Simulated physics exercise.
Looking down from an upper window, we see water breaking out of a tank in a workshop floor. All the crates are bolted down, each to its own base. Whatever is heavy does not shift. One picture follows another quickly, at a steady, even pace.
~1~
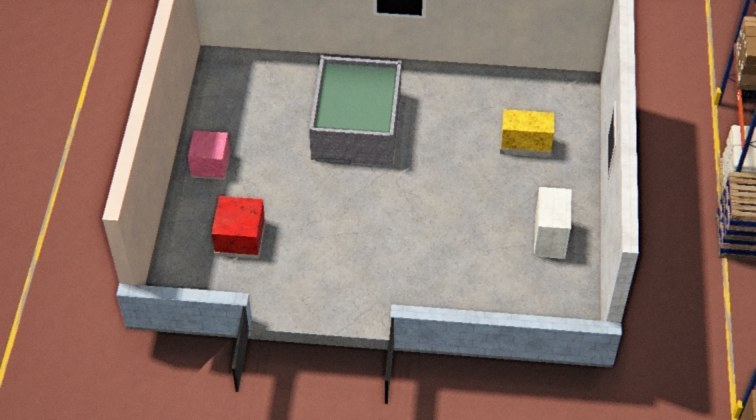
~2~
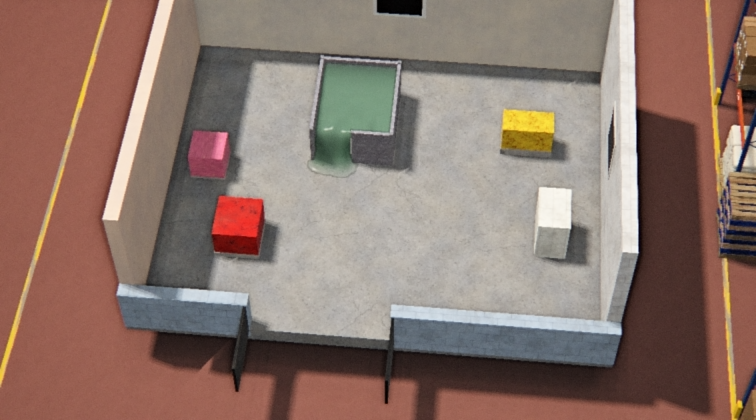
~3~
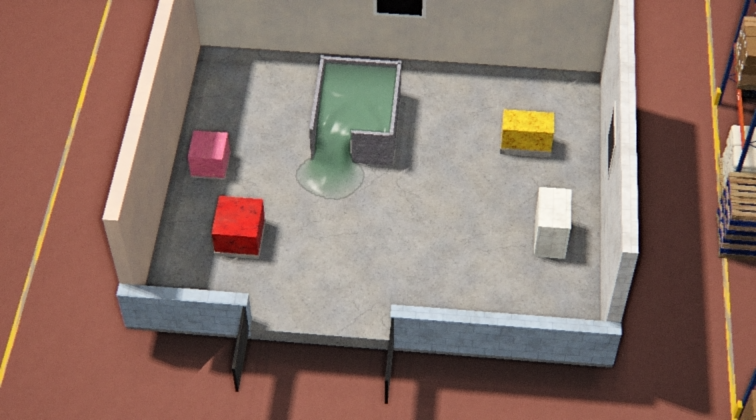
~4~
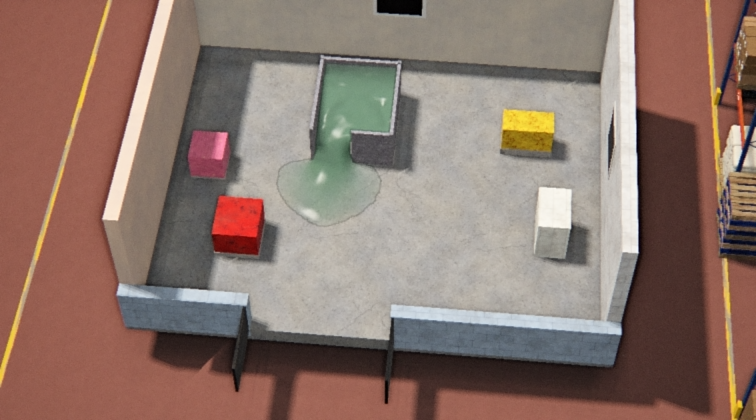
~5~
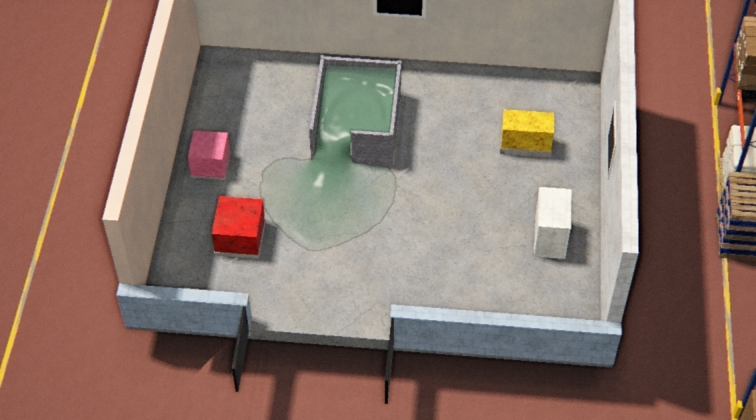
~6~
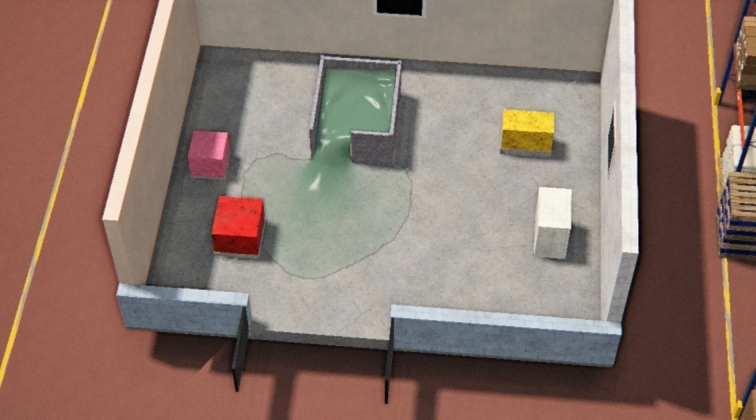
The footage shows a walled workshop floor from above, where greenish water pours from a gap in a tank's front side and spreads in a widening pool, reaching the red block while the pink, yellow and white blocks stay still.
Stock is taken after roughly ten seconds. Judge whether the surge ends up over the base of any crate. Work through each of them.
The yellow crate keeps dry. The red crate gets wet. The pink crate gets wet.
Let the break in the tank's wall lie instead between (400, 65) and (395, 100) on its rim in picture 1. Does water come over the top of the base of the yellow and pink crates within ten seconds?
Observed: Yellow is doused; pink stays clear.
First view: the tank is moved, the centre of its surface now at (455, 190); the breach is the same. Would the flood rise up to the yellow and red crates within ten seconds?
Result - yellow crate stays clear, red crate stays clear.
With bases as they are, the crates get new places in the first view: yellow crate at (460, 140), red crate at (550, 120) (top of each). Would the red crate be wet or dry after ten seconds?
The red crate crate stays clear.
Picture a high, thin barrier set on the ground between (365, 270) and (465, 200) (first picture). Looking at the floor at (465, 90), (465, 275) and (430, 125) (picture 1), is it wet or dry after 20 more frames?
In that order: Dry, dry, clear.
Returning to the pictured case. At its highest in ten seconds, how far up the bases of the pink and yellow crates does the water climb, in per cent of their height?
150 and 10 per cent, in that order.
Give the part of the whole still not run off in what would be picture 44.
About 64 %.
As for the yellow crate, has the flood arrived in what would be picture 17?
Yellow: Dry.
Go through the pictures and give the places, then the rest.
The first frame shows still water in the water tank at (356, 98).
In the second frame, the front is at (352, 170), out from the gap at (333, 148).
In the third frame, water pours out at (333, 150) and has run to (339, 195).
In the fourth frame, the front is at (315, 220), out from the gap at (333, 151).
In the fifth frame, the front is at (305, 243), out from the gap at (333, 150).
In the sixth frame, the front is at (307, 274), out from the gap at (333, 150).
A moment on, water covers 25 % of the floor; the yellow crate not reached, the red crate water round its plinth, the pink crate water round its plinth.
Next, water covers 35 % of the floor; the yellow crate not reached, the red crate water round its plinth, the pink crate water round its plinth.
Then, water covers 40 % of the floor; the yellow crate not reached, the red crate water round its plinth, the pink crate water round its plinth.
Later, water covers 50 % of the floor; the yellow crate not reached, the red crate water round its plinth, the pink crate water round its plinth.
In the end, water covers 55 % of the floor; the yellow crate stayed above the water, the red crate was topped, the pink crate was topped.
